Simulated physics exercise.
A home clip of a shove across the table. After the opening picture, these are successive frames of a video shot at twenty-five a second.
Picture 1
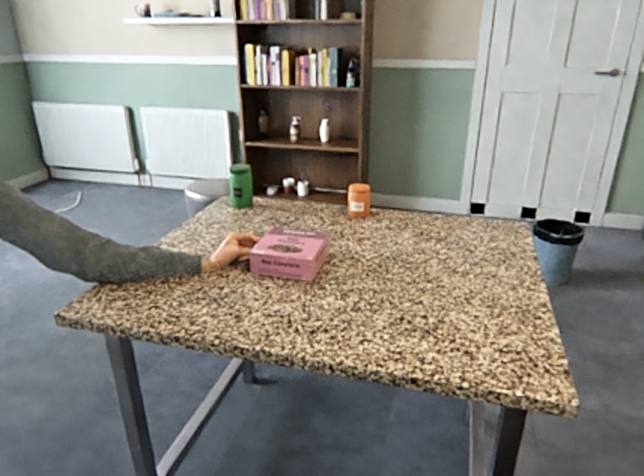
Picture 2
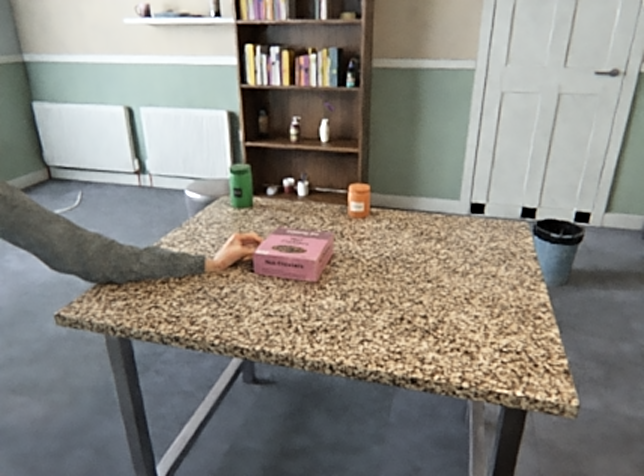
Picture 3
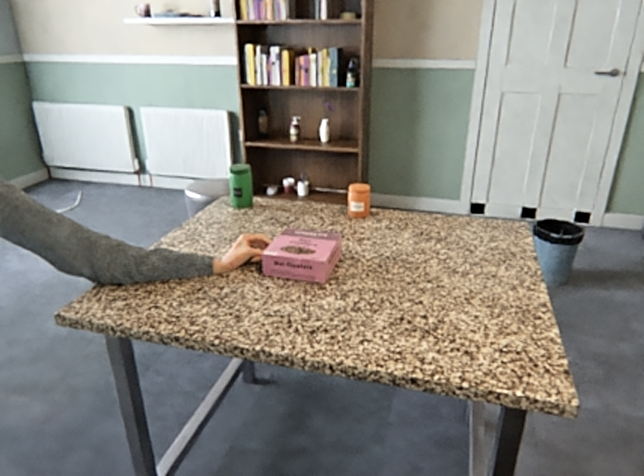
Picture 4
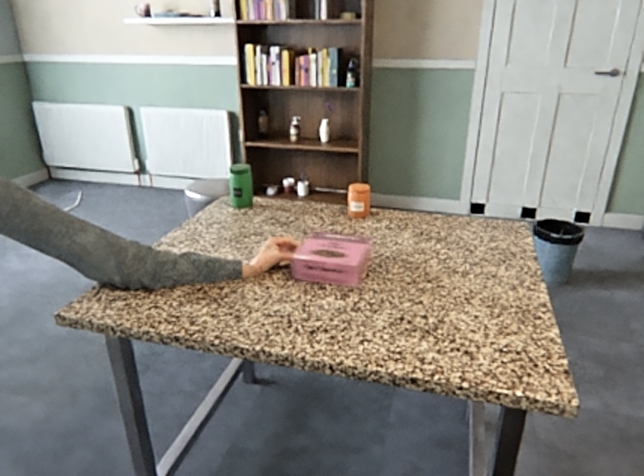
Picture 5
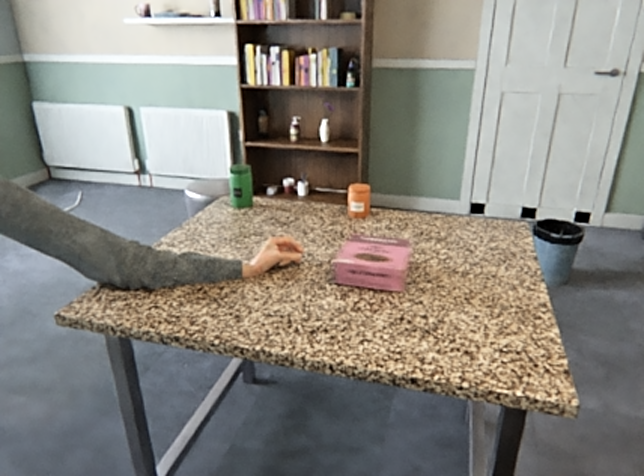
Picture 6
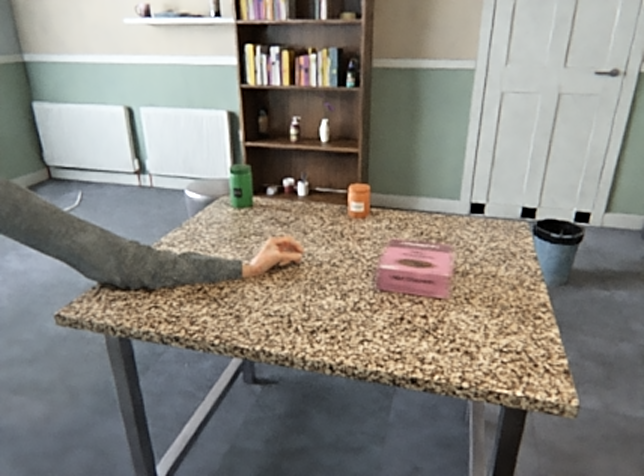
Pink packet sliding right across a speckled table, pushed by a hand in a grey sleeve that then stays behind.
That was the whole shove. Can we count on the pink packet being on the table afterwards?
The pink packet drops to the floor.
Then, 0.20 s after the last picture, pink packet now off the table.
Then, 0.50 s after the last picture, things are still on the move.
By the end, off the table, pink packet.
